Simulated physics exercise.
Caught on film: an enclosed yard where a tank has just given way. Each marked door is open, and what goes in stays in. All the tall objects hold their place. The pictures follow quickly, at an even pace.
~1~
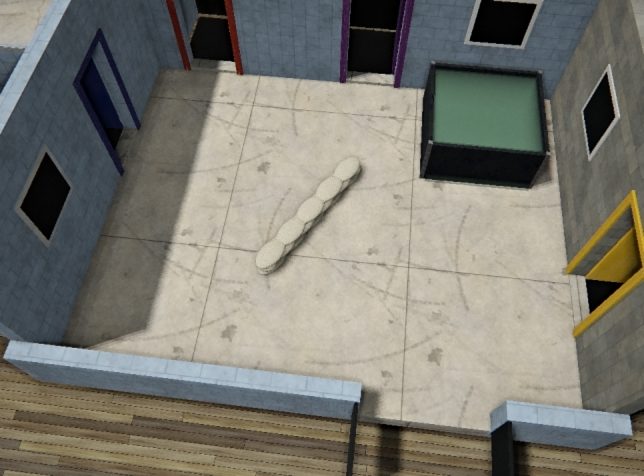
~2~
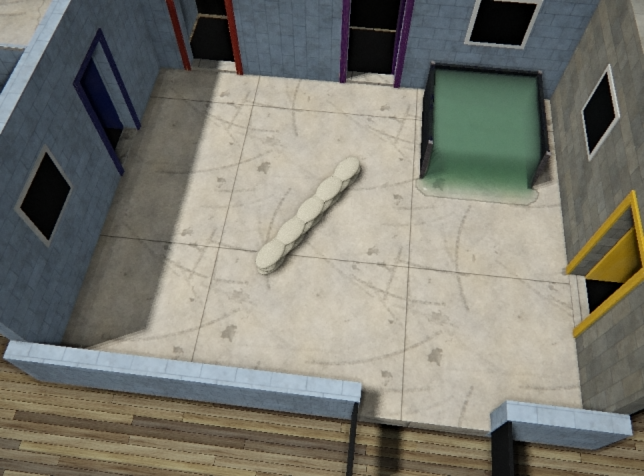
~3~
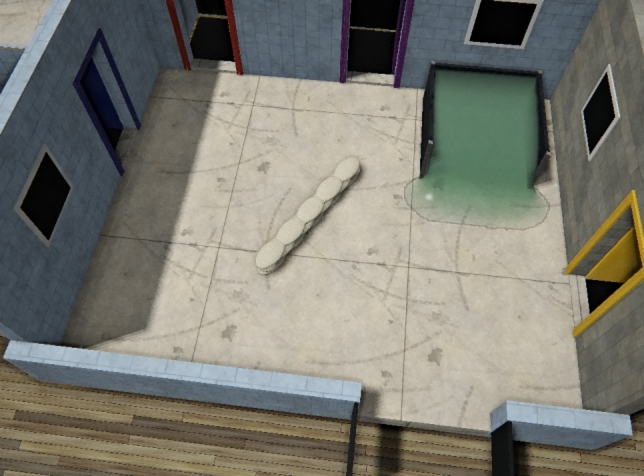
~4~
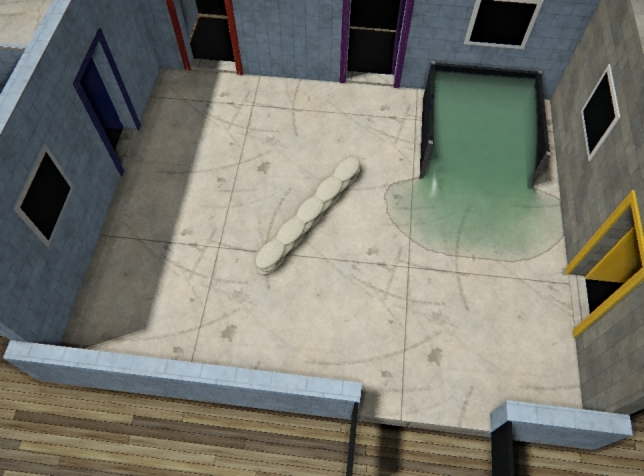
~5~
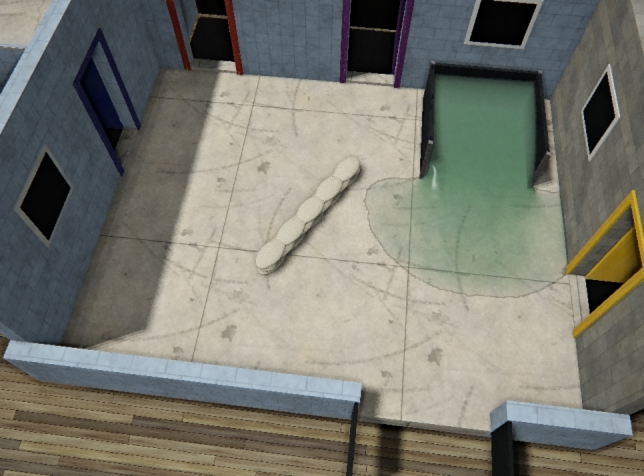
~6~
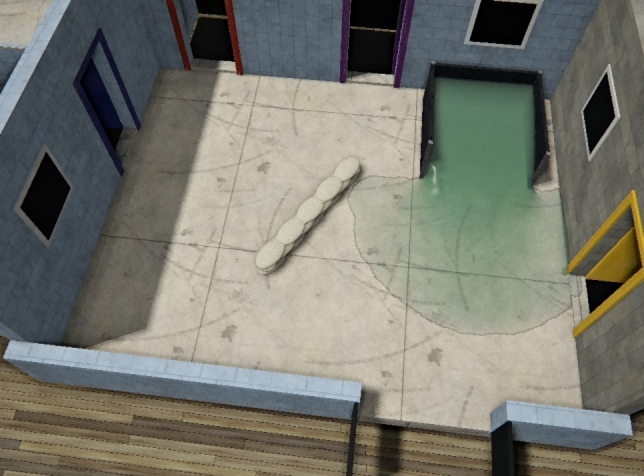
Walled yard with coloured doorways, green water pouring from an open tank's front and spreading across the pale floor past a sandbag row.
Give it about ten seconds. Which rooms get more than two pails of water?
In the end: The purple door stays under that; the yellow door takes more than that; the blue door stays under that; the red door stays under that.
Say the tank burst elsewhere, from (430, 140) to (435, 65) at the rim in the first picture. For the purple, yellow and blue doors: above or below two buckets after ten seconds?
My reading: Purple passes that mark, yellow takes less, blue goes over.
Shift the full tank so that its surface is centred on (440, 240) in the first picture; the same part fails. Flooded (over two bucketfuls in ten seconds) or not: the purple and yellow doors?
The purple one lets less in; the yellow one takes less.
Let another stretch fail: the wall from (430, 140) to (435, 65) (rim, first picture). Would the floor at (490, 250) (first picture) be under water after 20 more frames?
There: Not flooded.
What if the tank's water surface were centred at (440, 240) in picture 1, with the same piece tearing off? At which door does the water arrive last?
It is the red-painted one.
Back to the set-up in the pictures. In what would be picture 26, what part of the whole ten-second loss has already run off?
Near 65 in a hundred.
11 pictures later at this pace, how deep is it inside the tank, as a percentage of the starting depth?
Some 22 per cent.
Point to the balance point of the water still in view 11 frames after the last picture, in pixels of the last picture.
Roughly at (468, 261).
A moment on, water covers 35 % of the floor; the purple door not reached, the yellow door under two buckets in, the blue door not reached, the red door not reached.
Next, water covers 40 % of the floor; the purple door not reached, the yellow door over two buckets in, the blue door not reached, the red door not reached.
Then, water covers 45 % of the floor; the purple door not reached, the yellow door over two buckets in, the blue door not reached, the red door not reached.
Later, water covers 60 % of the floor; the purple door not reached, the yellow door far over two buckets in, the blue door wet at the sill, nothing in, the red door not reached.
In the end, water covers 80 % of the floor; the purple door not reached, the yellow door far over two buckets in, the blue door wet at the sill, nothing in, the red door under two buckets in.
